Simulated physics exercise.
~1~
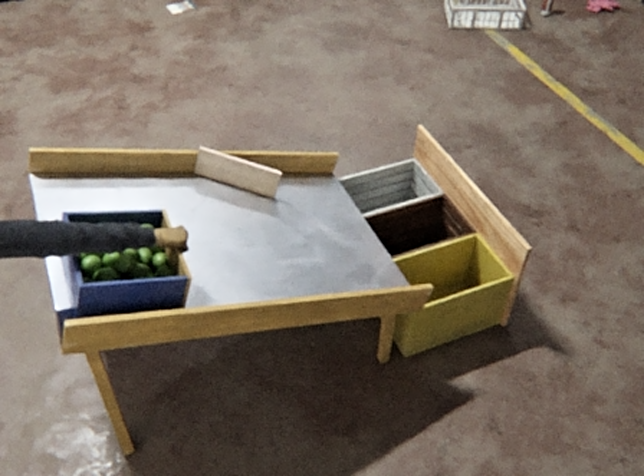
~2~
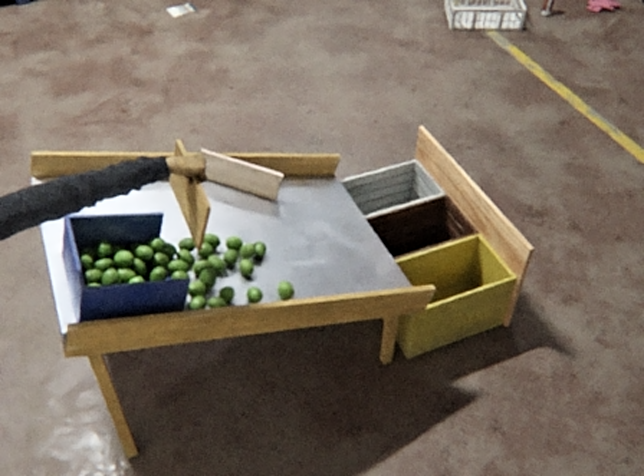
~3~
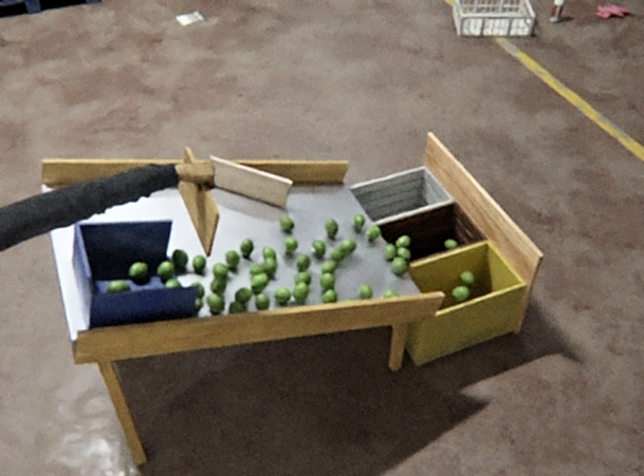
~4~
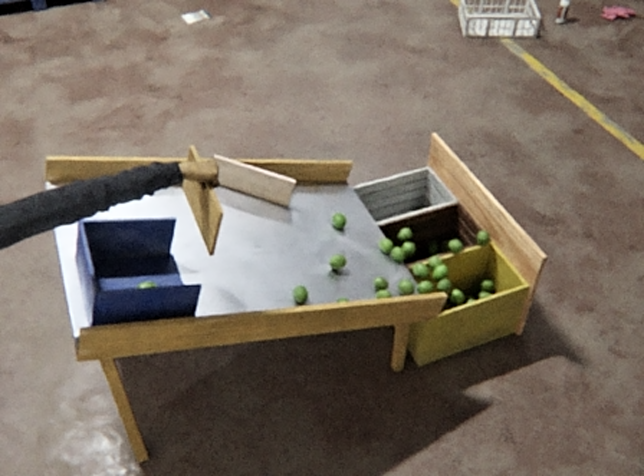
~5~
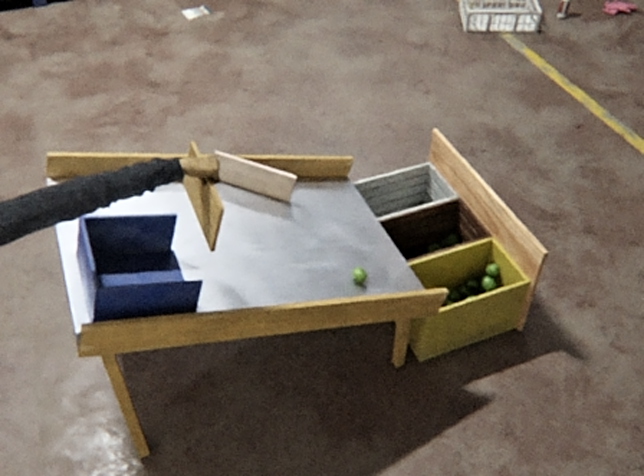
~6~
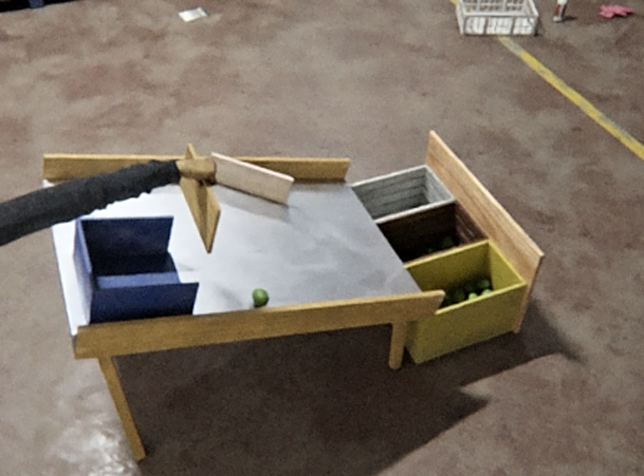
At the start, a dark arm reaches over a blue pen full of green limes at the left end of a sloping table, with an angled board near the back rail and white, wooden and yellow bins at the right. The wooden gate lifts clear, and limes spill out of the pen. They spread across the slope and roll right, the first ones dropping into the bins. Most of the rest follow, bunching around the wooden and yellow bins as the pen empties. At the end, limes lie in those two bins, while a single lime is still on the table by the front rail.
